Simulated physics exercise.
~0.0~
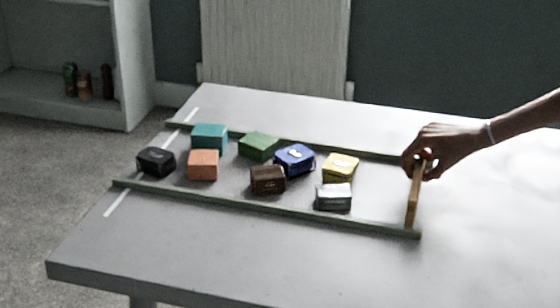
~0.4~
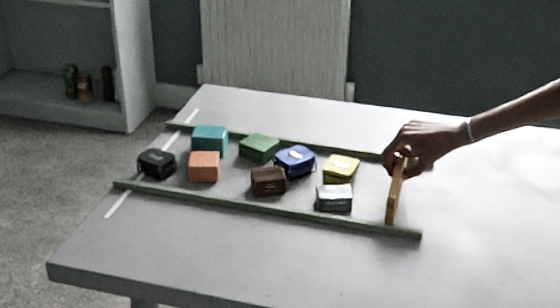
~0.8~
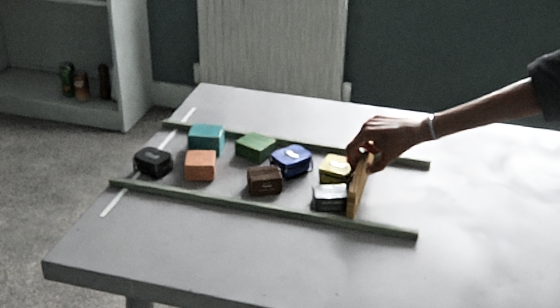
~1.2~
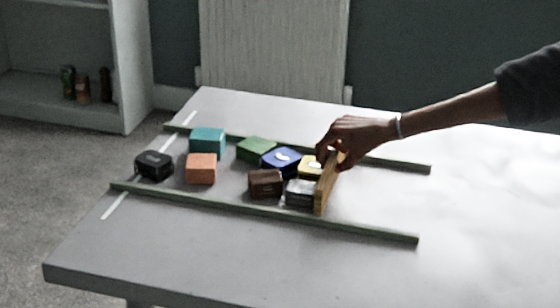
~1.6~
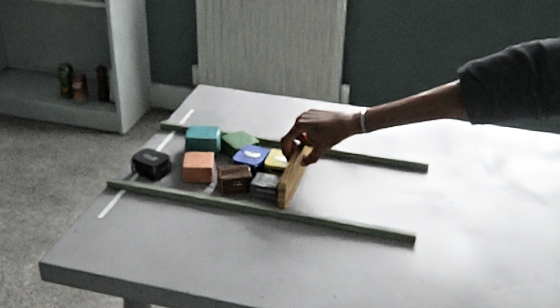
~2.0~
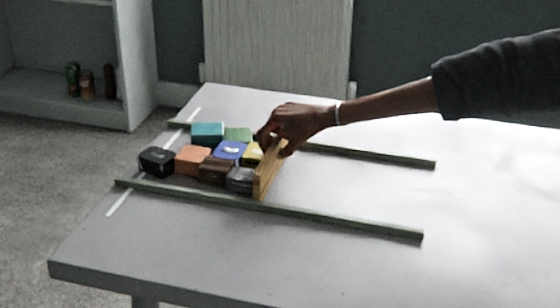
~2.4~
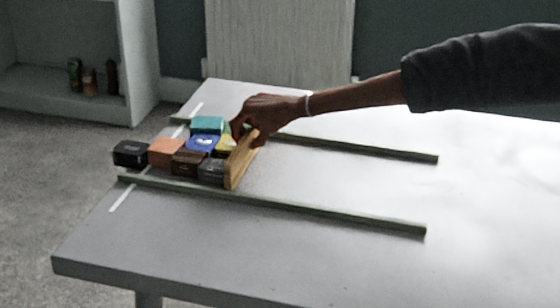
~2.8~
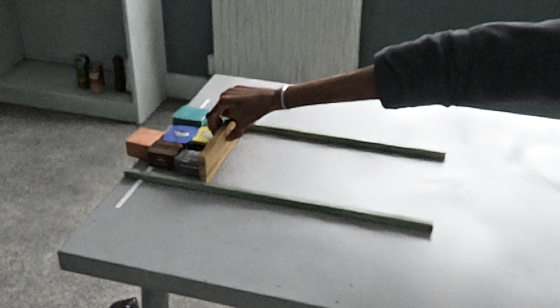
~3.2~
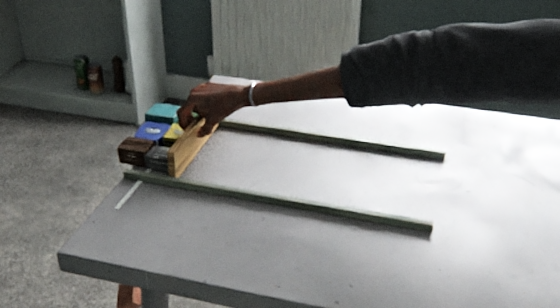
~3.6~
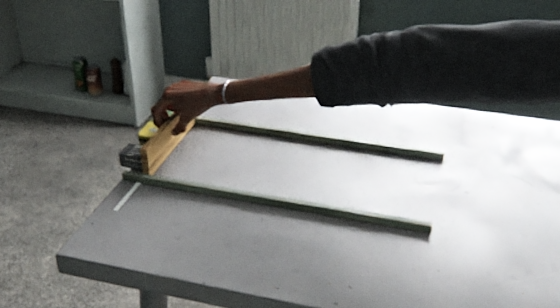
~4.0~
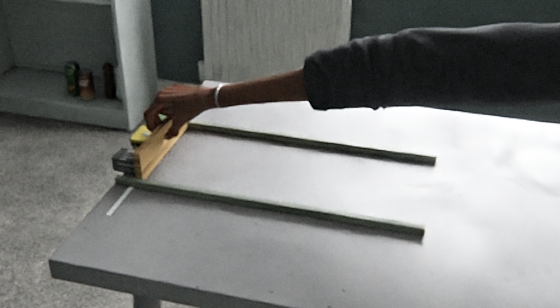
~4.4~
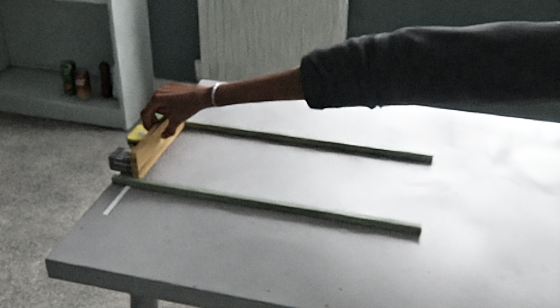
A hand sliding a wooden board left along a table channel, pushing coloured blocks off the end until only a few remain.
